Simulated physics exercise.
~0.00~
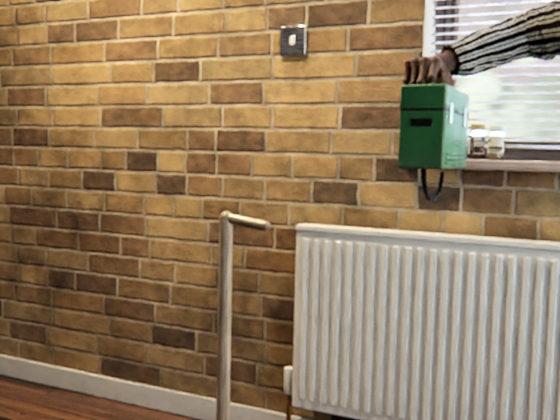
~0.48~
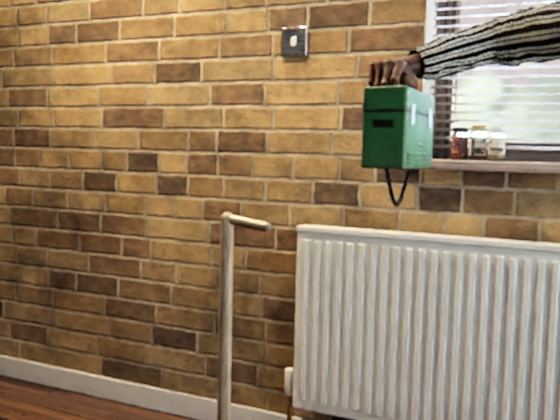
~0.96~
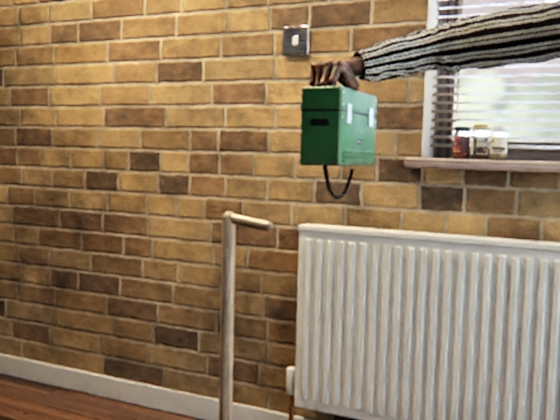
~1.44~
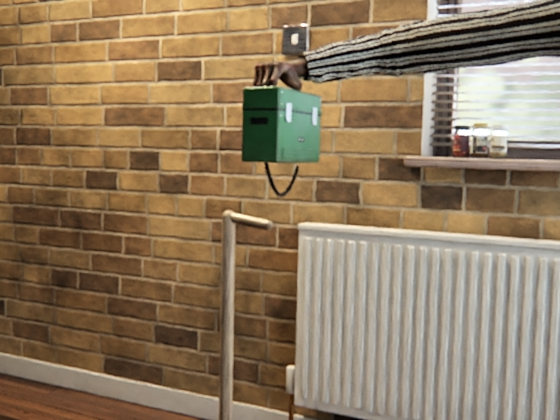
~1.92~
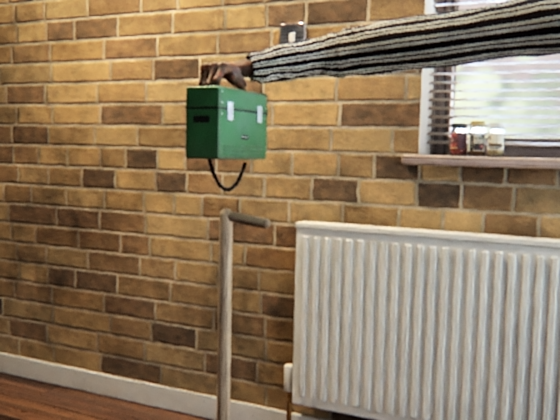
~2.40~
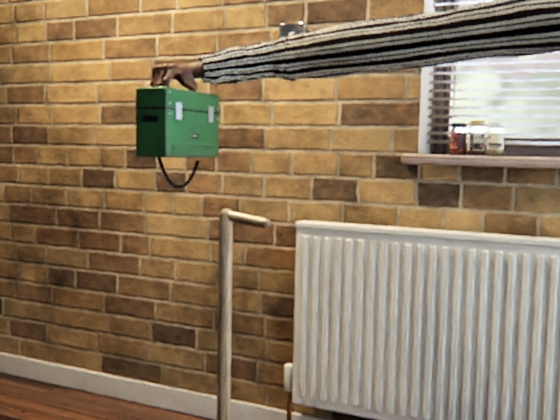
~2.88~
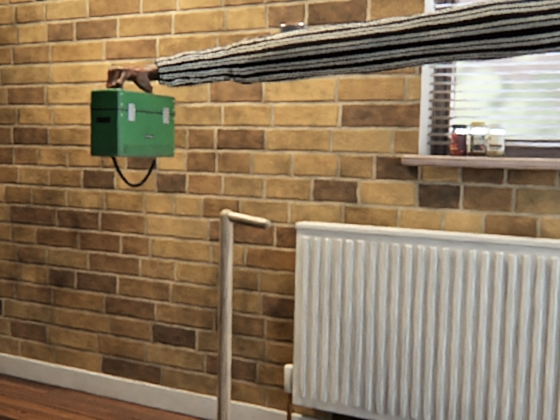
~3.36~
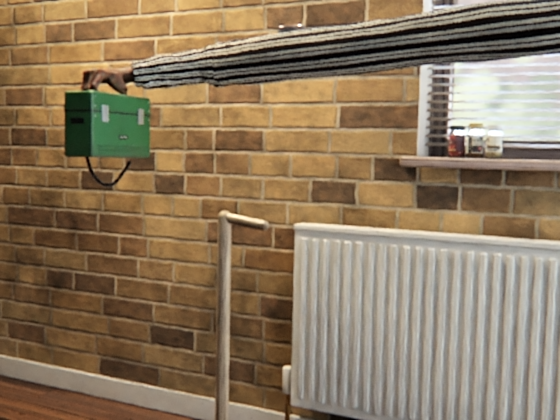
A hand in a striped sleeve carrying a green case leftward from a window, passing above a short post without catching.
